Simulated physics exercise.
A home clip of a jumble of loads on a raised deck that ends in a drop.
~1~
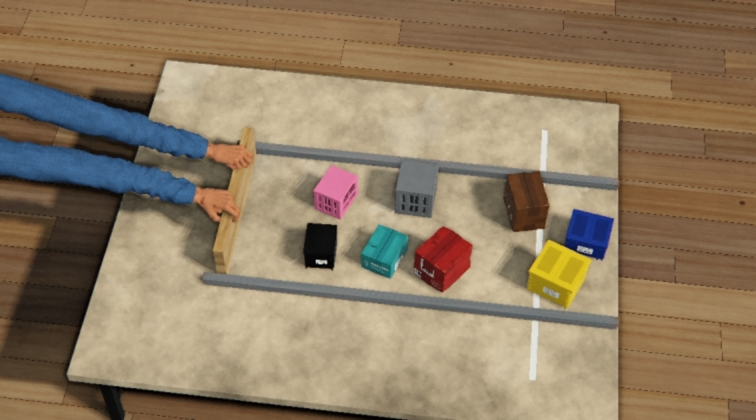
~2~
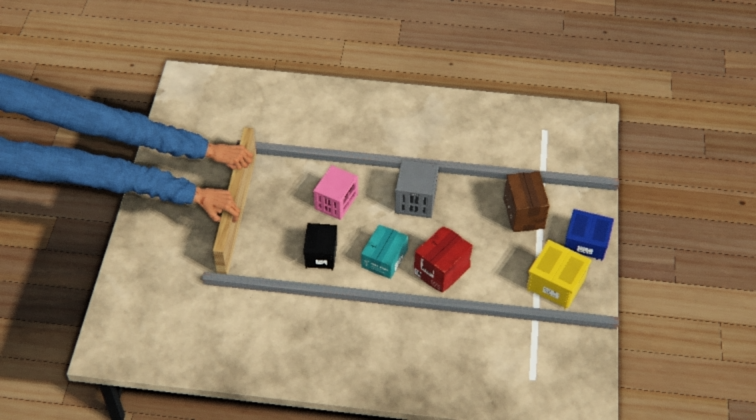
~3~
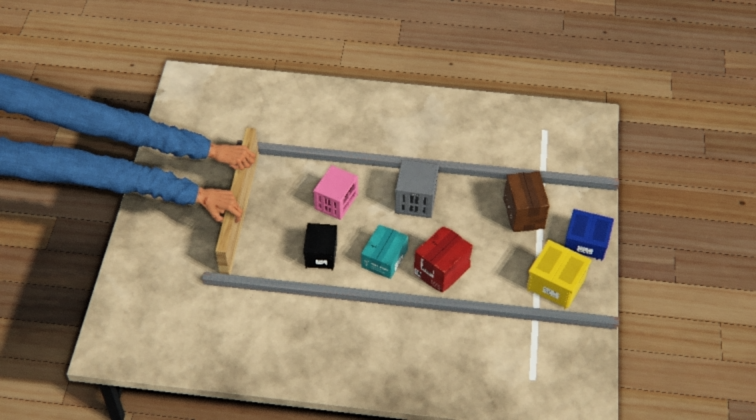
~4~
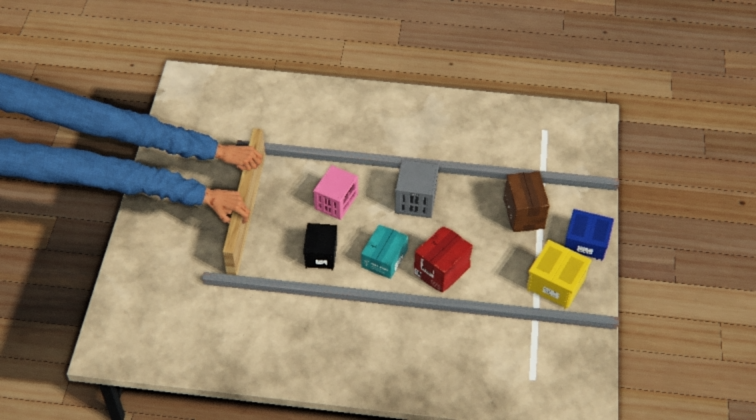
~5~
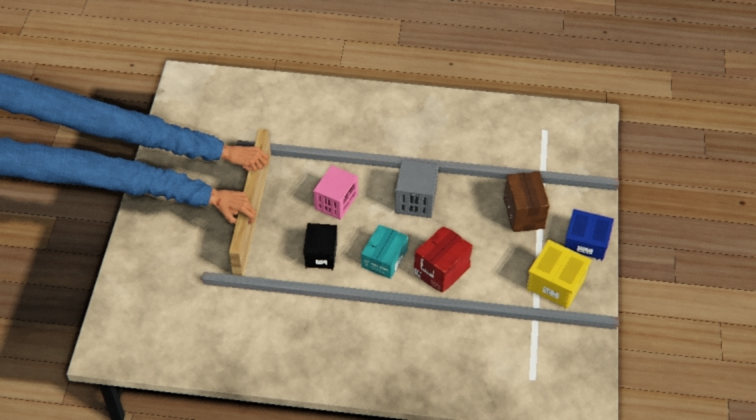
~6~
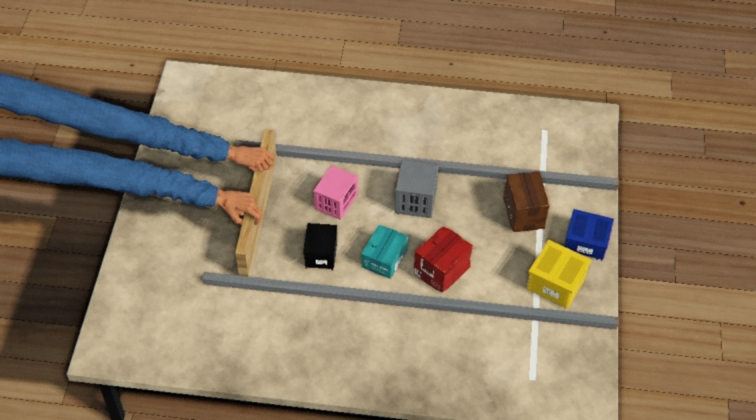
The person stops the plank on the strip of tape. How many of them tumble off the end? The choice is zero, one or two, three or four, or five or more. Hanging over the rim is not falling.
The number that fall off is three or four.
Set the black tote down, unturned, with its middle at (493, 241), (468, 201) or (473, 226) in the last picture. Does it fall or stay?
In that order, it holds on; tumbles off; does not fall.
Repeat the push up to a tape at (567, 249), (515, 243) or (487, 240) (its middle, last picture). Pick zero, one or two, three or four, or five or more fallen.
Taking them in turn, either three or four; 1 or 2; no fall at all.
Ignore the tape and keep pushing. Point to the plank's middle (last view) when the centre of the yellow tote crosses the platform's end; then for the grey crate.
Its middle is around (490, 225) and around (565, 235).
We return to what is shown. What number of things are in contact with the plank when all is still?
In contact: 2.
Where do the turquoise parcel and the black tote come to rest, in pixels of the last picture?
The turquoise parcel at (586, 274), the black tote at (554, 272).
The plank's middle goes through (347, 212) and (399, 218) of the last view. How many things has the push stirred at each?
The counts are 3 and 5.
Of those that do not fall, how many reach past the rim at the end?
That would be 0.
A little later, none off yet; blue tote at rest near (589, 235); yellow tote at rest near (558, 275); brown parcel at rest near (526, 202).
When it is over, the number that fall off is three or four; down, red parcel, brown parcel, yellow tote and blue tote.
